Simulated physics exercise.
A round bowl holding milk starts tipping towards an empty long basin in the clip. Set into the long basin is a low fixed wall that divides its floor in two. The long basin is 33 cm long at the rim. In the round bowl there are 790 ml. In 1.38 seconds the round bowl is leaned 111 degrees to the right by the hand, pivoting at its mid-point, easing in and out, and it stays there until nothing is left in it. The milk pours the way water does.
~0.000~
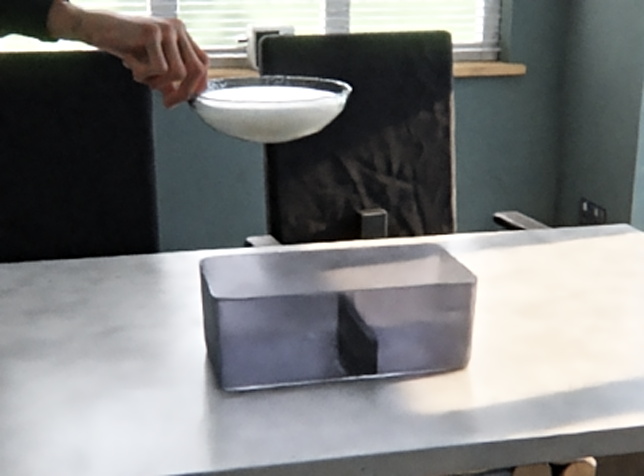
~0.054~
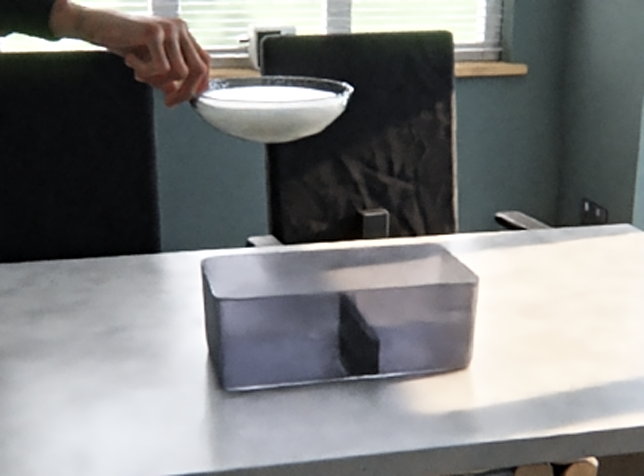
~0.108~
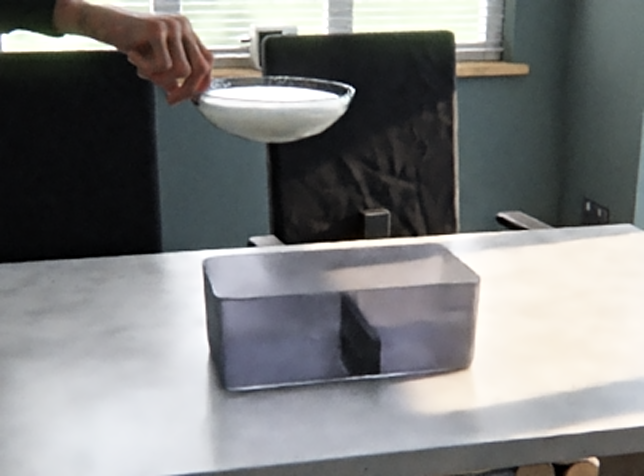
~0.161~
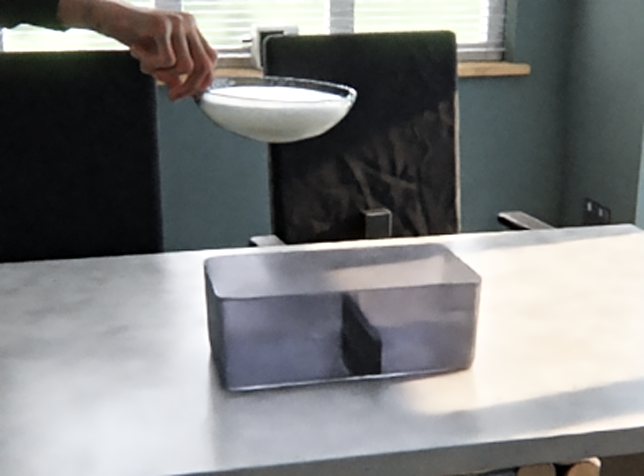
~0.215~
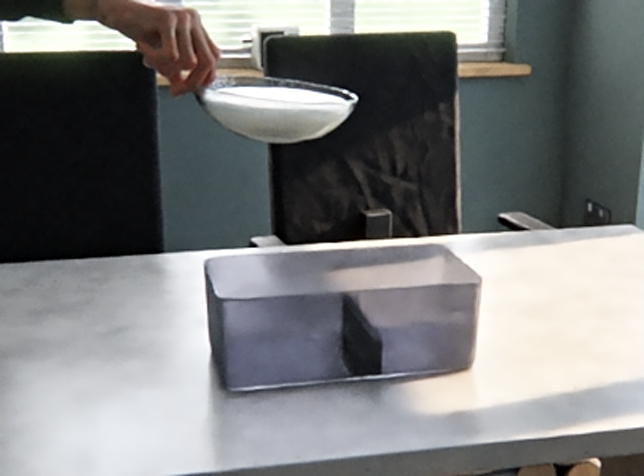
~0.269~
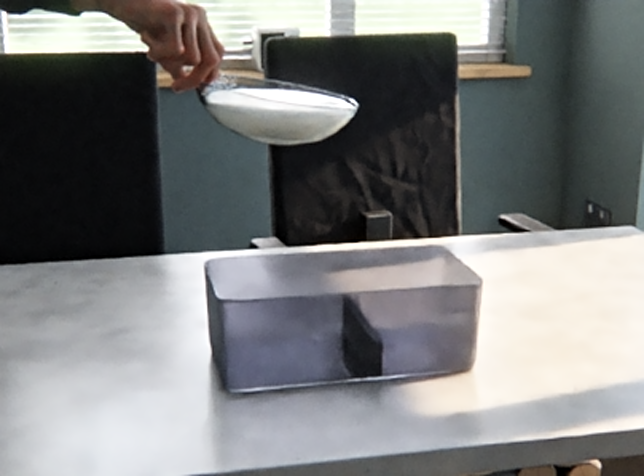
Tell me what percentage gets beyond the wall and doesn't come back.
Around 84 % gets beyond the wall and stays.
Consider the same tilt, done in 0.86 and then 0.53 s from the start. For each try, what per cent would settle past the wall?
Try 1: Approx. 70 %; try 2: Approx. 65 %.
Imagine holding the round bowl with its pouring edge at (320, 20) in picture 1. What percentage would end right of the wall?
Result then: Approx. 75 %.
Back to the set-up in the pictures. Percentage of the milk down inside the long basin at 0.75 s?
Roughly 36 percent.
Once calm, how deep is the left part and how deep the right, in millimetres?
I'd say close to 4 mm on the left, close to 32 mm on the right.
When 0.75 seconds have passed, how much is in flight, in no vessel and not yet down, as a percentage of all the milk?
Some 46 per cent, I reckon.
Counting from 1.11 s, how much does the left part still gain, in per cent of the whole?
About 1 percent.
Then, 0.75 s in, the tilt is 63° and 18 per cent is still to pour, 1 is left of the wall and 35 right of it.
Then, 1.11 s in, the tilt is 101° and 0 per cent is still to pour, 14 is left of the wall and 84 right of it.
Then, 1.48 s in, the tilt is 111° and 0 per cent is still to pour, 15 is left of the wall and 83 right of it.
Then, 1.88 s in, the tilt is 111° and 0 per cent is still to pour, 15 is left of the wall and 83 right of it.
Finally, 15 per cent lies left of the wall, 84 right of it and 2 outside.
